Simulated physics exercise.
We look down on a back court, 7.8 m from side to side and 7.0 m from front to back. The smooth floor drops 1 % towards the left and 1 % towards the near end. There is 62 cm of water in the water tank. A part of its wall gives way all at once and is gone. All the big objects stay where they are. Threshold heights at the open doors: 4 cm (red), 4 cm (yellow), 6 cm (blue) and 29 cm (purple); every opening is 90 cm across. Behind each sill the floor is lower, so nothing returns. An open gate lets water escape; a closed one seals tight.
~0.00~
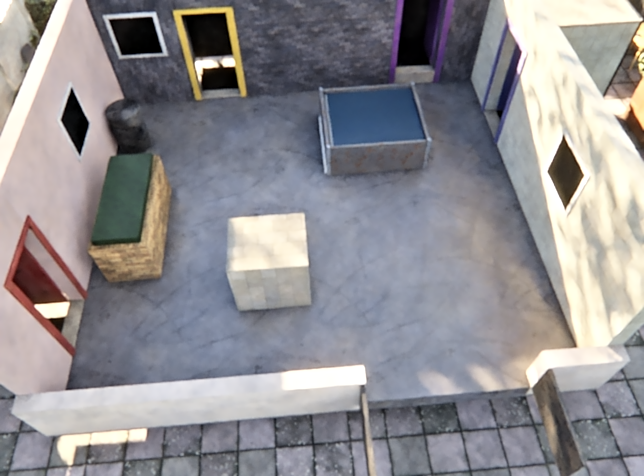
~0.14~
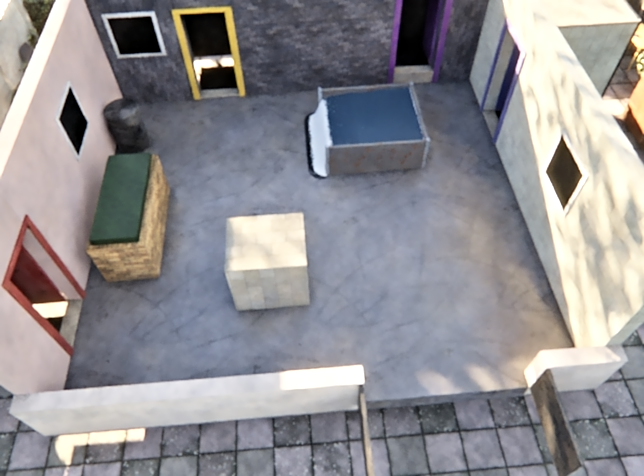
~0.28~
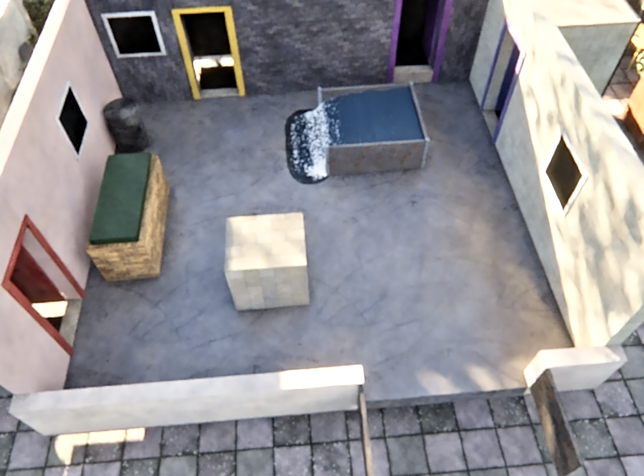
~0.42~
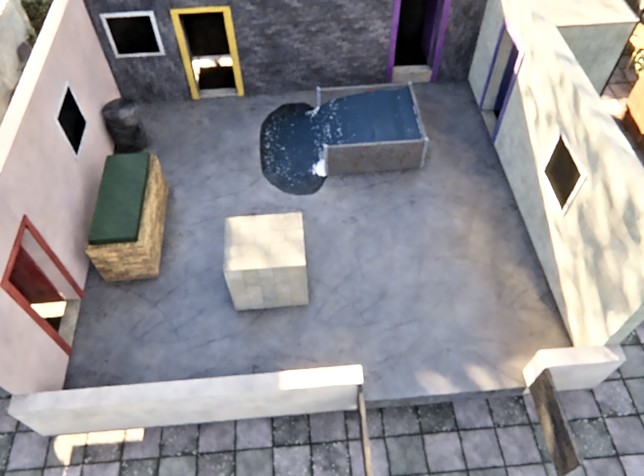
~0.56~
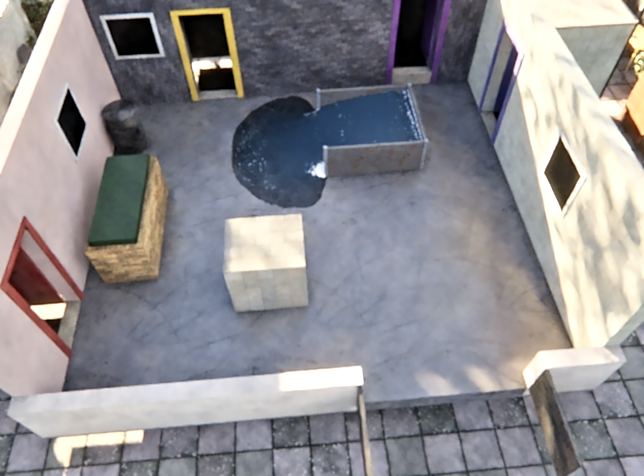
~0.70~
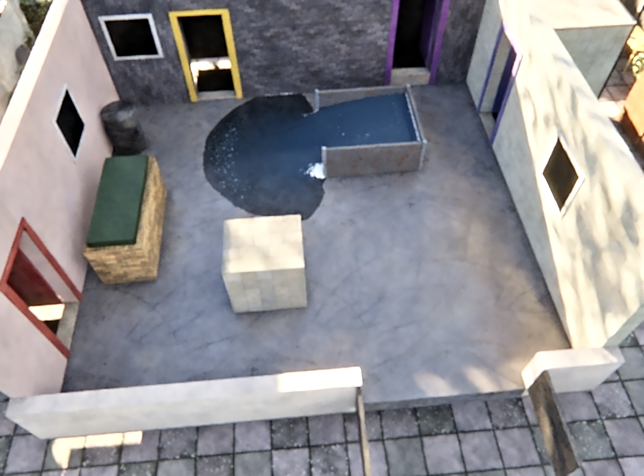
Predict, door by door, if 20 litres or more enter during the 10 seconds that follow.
Within that time: At the red door it goes over the limit; at the yellow door it goes over the limit; at the blue door it stays under the limit; at the purple door it stays under the limit.
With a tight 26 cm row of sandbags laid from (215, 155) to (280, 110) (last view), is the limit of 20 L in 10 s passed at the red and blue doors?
Against that limit: Red past it, blue below.
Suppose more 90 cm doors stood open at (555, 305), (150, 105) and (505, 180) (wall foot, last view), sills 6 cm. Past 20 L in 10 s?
In that order: Under, past it, under.
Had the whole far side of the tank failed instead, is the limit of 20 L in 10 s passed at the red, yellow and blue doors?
Against that limit: Red not over, yellow below, blue above.
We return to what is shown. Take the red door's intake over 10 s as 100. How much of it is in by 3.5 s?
About 0 per cent.
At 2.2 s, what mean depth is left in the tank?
Roughly 17 cm on average.
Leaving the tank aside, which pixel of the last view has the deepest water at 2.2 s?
At about (129, 113).
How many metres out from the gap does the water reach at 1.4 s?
Some 4.4 m out.
After 1.4 s water covers 30 % of the floor and is deepest (24 cm) near (313, 157); red door not reached, yellow door 8 cm at the sill, 0 L in, blue door not reached, purple door not reached.
After 2.2 s water covers 35 % of the floor and is deepest (38 cm) near (129, 113); red door not reached, yellow door 9 cm at the sill, 10 L in, blue door not reached, purple door not reached.
After 3.5 s water covers 45 % of the floor and is deepest (30 cm) near (122, 109); red door 6 cm at the sill, 0 L in, yellow door 7 cm at the sill, 28 L in, blue door not reached, purple door not reached.
After 6.0 s water covers 50 % of the floor and is deepest (14 cm) near (69, 358); red door 5 cm at the sill, 8 L in, yellow door 8 cm at the sill, 65 L in, blue door not reached, purple door not reached.
After 10.0 s water covers 80 % of the floor and is deepest (12 cm) near (80, 307); red door 11 cm at the sill, 55 L in, yellow door 3 cm at the sill, 78 L in, blue door not reached, purple door 2 cm at the sill, 0 L in.
